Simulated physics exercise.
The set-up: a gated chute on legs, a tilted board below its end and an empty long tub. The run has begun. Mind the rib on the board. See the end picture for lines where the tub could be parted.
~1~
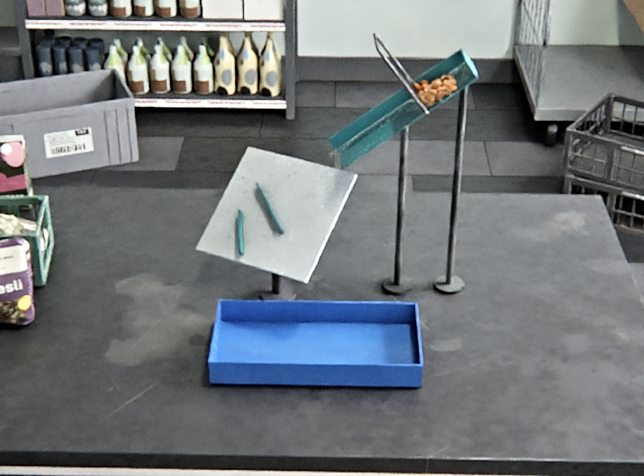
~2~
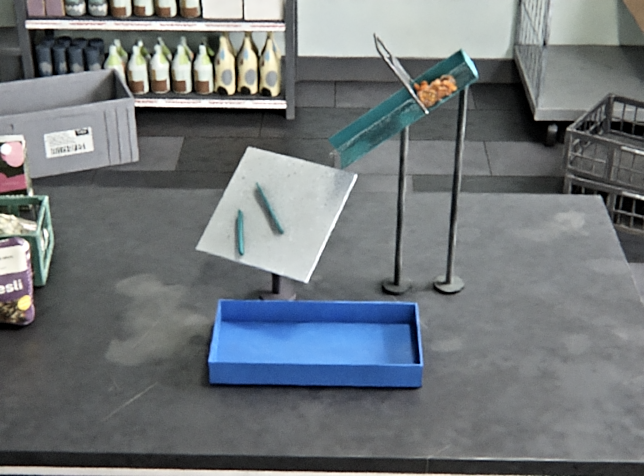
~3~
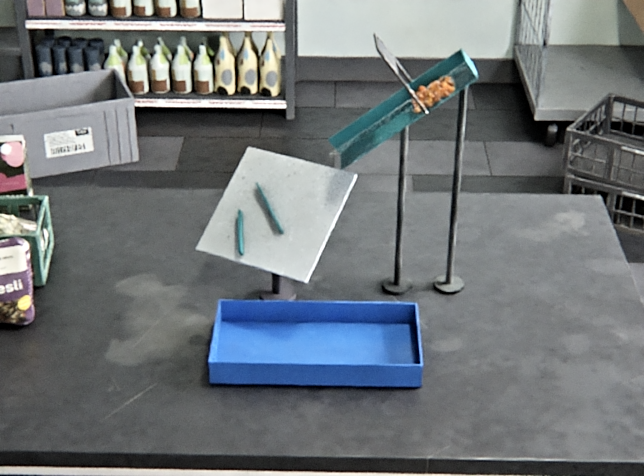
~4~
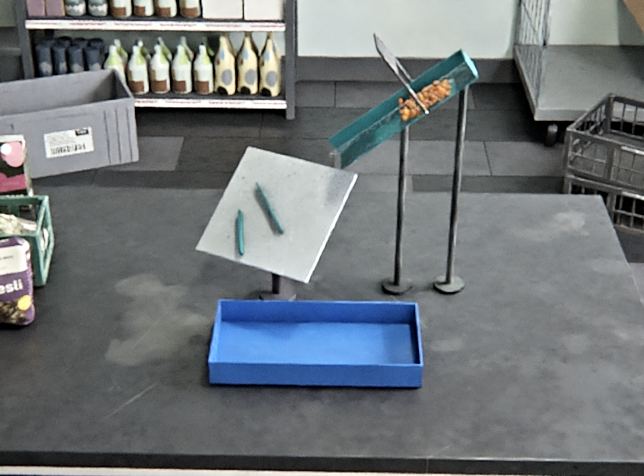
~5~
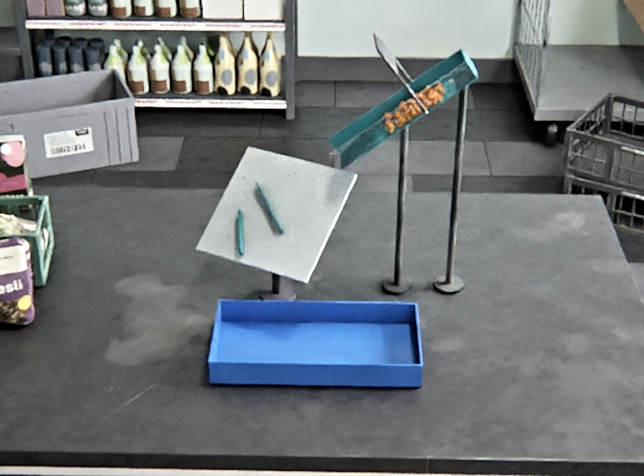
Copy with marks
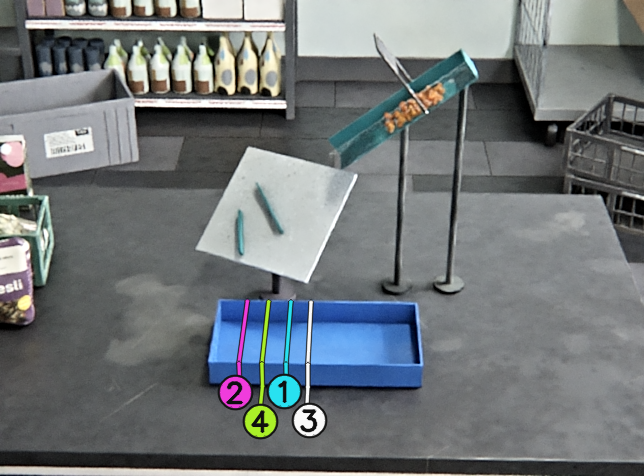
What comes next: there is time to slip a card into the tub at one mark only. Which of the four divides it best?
4.
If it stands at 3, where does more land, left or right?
The left side.
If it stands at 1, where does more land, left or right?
The left side.
On the marked copy, line 1 crosses the front rim at (286, 363); line 2 crosses the front rim at (239, 362); line 3 crosses the front rim at (307, 363); line 4 crosses the front rim at (261, 362).
For line 1, of what is caught, all but a few on the left of the divider, a small share on the right.
For line 2, of what is caught, a small share on the left of the divider, all but a few on the right.
For line 3, of what is caught, all but a few on the left of the divider, only a few on the right.
For line 4, of what is caught, close to half on the left of the divider, close to half on the right.
